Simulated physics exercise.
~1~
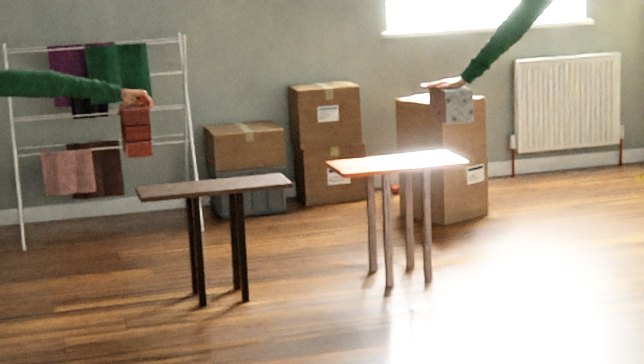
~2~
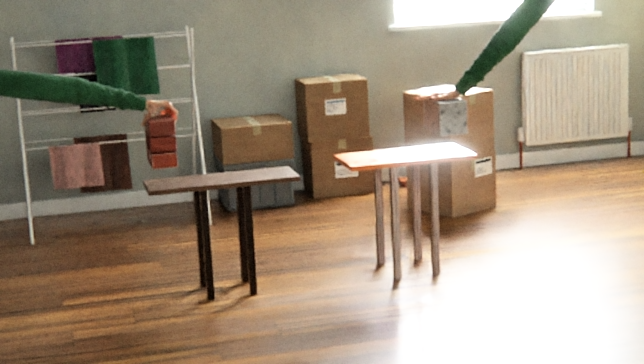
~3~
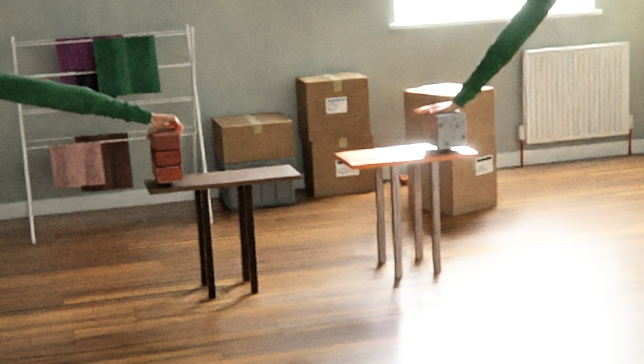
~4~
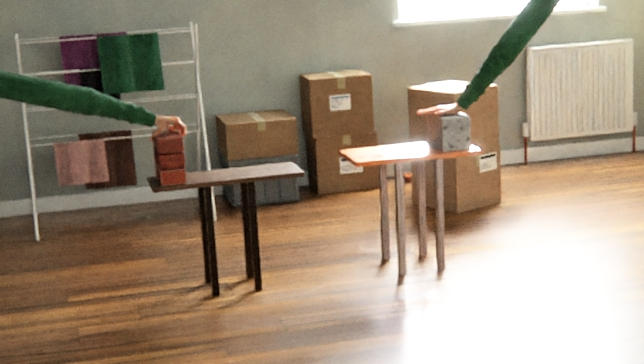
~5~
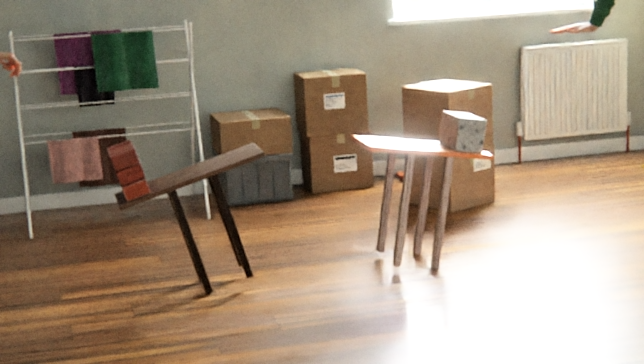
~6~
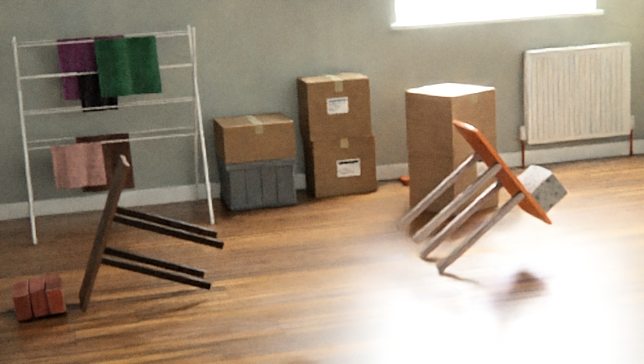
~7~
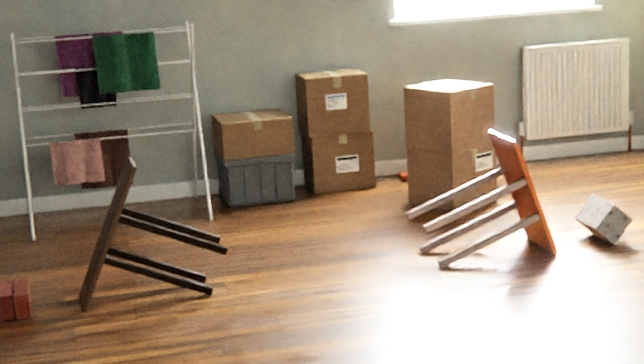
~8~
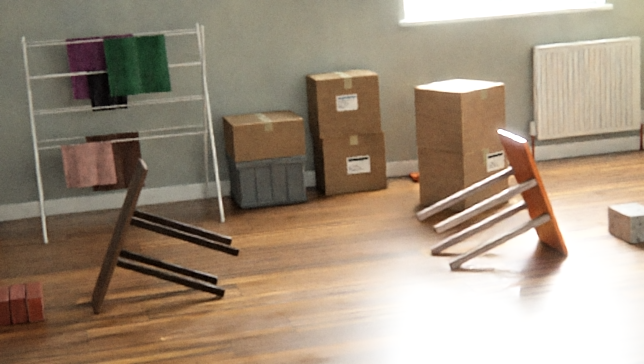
Two arms set bricks and a grey block on small tables, and both tables topple over.
